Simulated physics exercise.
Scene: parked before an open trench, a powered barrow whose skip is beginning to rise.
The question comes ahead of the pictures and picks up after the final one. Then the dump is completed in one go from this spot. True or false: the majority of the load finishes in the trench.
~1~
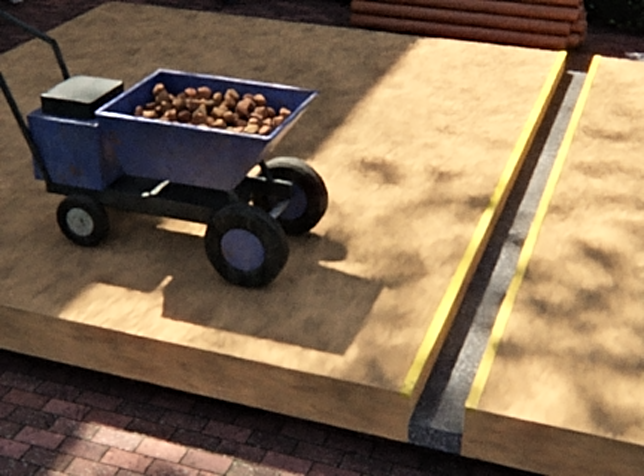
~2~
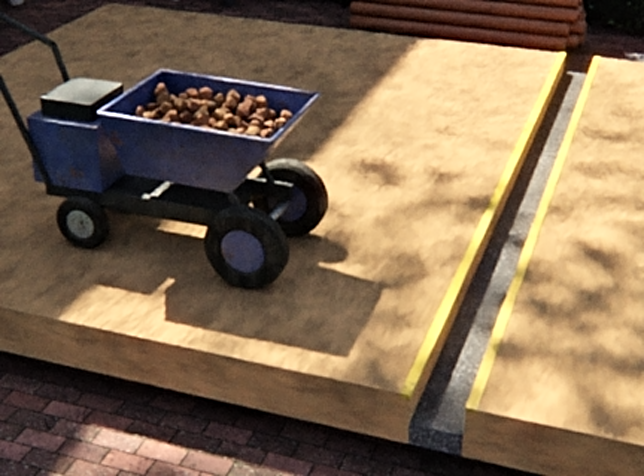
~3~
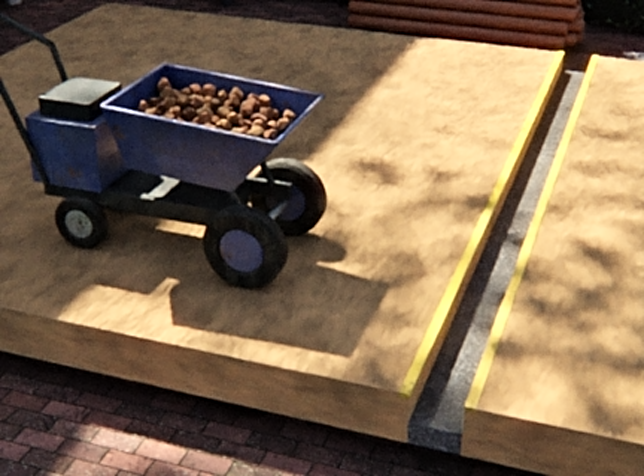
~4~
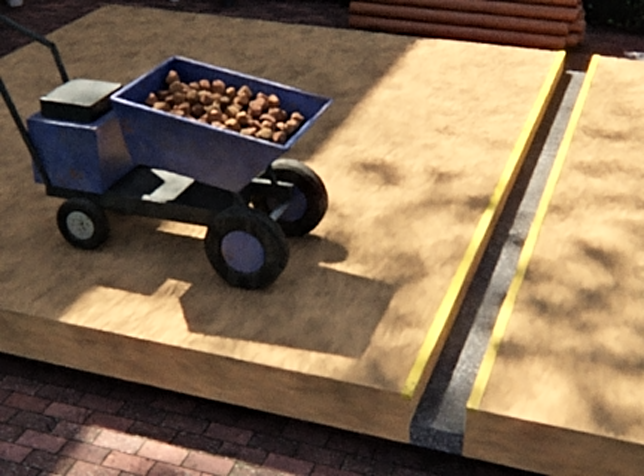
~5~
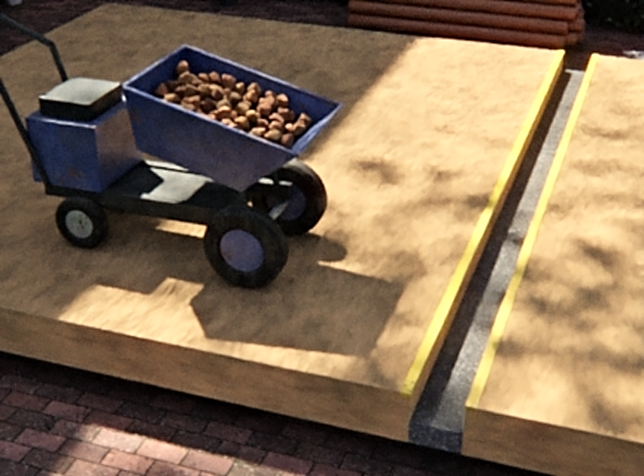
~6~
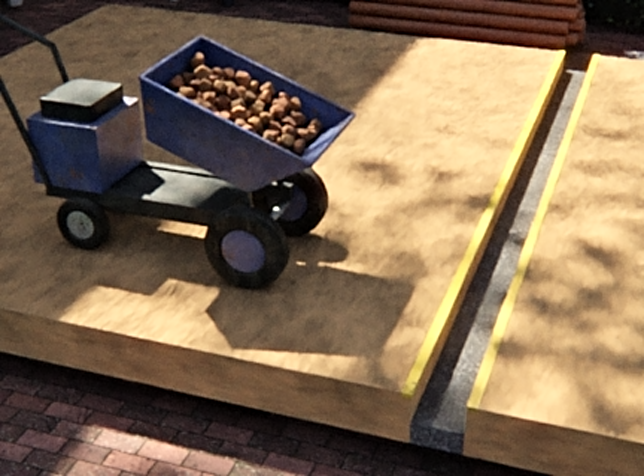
False.
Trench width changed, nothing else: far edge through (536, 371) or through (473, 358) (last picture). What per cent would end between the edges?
I'd say some 40 in a hundred, followed by 30 in a hundred.
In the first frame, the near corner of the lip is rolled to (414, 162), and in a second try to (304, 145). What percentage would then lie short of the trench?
0 % and 40 %.
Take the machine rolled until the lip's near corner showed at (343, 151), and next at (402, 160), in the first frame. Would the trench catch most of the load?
Position 1 exceeds half; position 2 falls short of half.
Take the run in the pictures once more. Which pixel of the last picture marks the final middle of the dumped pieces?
Roughly pixel (434, 281).
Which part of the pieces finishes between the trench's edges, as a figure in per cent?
Roughly 35 %.
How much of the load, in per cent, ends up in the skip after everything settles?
Roughly 5 percent.
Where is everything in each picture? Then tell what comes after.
The first frame shows lip of the skip at (269, 140), level; top of the load at (201, 112), clay clods; first edge of the trench at (425, 349); far edge at (487, 362), the trench under half as wide as the skip, and about half as deep as wide.
The second frame shows lip of the skip at (271, 142), tipped barely; top of the load at (203, 113).
The third frame shows lip of the skip at (275, 144), tipped barely; top of the load at (206, 110).
The fourth frame shows lip of the skip at (286, 150), tipped a little; top of the load at (203, 99).
The fifth frame shows lip of the skip at (296, 155), tipped a little; top of the load at (206, 107).
The sixth frame shows lip of the skip at (310, 165), tipped clearly; top of the load at (203, 99); first edge of the trench at (427, 349); far edge at (488, 361).
Soon, skip tipped steeply; all in the skip.
A while on, skip tipped right over; most in the skip; a small part short of the trench; a stray few in or heaped over the trench; a small part falling.
Towards the end, skip tipped right over; about a quarter in the skip; about half short of the trench; about a quarter in or heaped over the trench; a stray few beyond it.
Finally, skip tipped right over; a small part in the skip; about two thirds short of the trench; about a third in or heaped over the trench; a stray few beyond it.
